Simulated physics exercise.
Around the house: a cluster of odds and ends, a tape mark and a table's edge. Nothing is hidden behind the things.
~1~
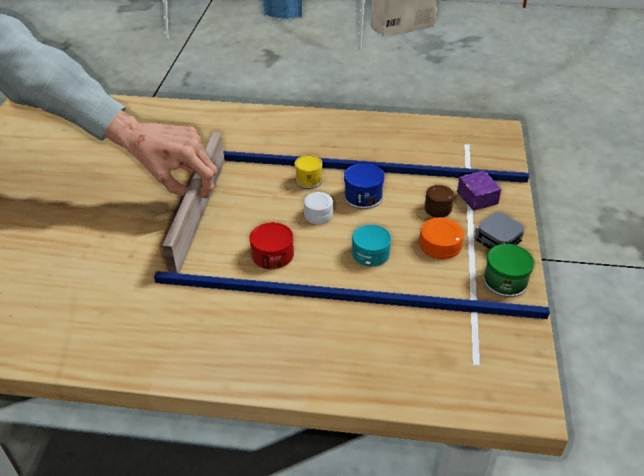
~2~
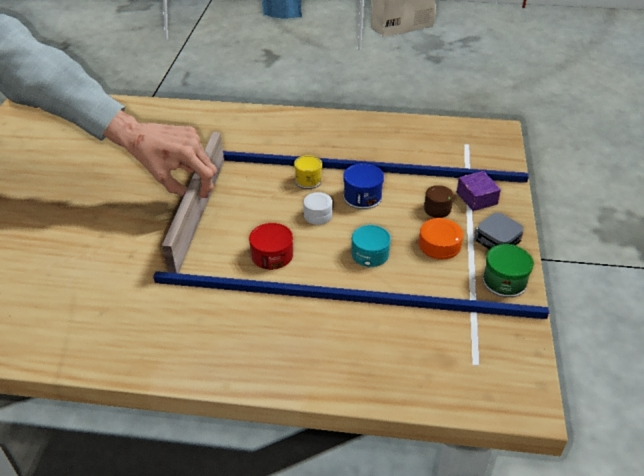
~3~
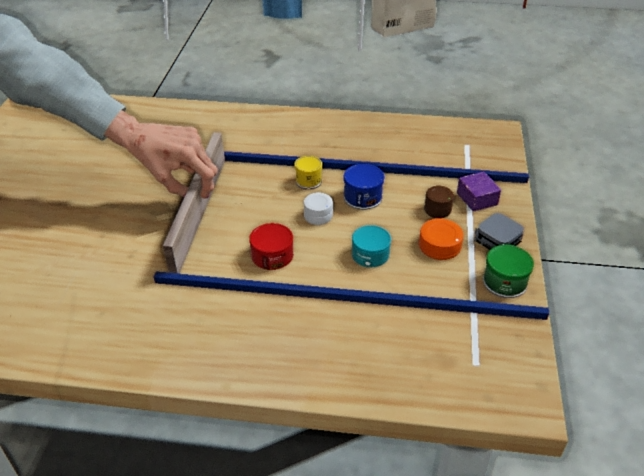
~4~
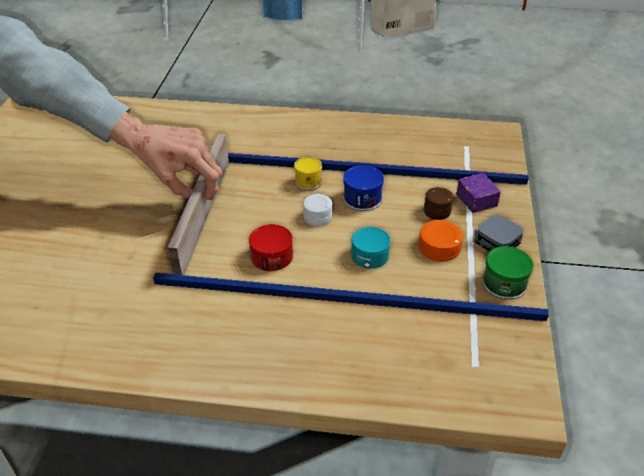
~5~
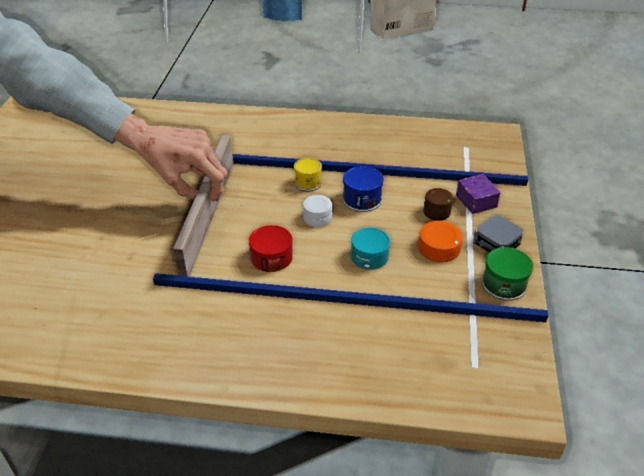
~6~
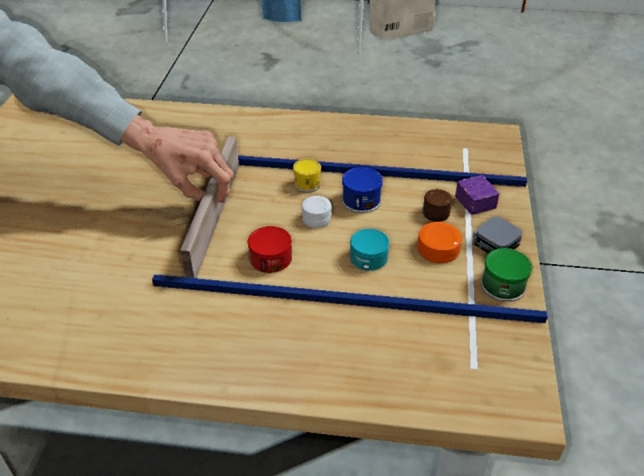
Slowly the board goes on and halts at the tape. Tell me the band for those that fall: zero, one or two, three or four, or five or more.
As it turns out, the number that fall off is one or two.
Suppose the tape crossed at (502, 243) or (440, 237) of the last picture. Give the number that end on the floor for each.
Try by try, 5 and 0.
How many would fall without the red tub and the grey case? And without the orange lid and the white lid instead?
0 in the first case, 0 in the second.
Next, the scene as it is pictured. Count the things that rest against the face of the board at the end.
That makes 5.
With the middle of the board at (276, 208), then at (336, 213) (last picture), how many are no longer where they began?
By then 1, and 5.
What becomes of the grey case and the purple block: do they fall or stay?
The grey case drops off, the purple block survives.
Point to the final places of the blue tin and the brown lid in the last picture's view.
About (490, 204), and the other about (524, 216).
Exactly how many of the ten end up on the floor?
It comes to 1.
Soon after, none off yet; green tin at rest near (506, 275); grey case at rest near (498, 238); purple block at rest near (477, 195).
Then, none off yet; green tin at rest near (506, 275); grey case moving near (506, 236); purple block at rest near (477, 195).
At rest, the number that fall off is one or two; fallen, grey case.
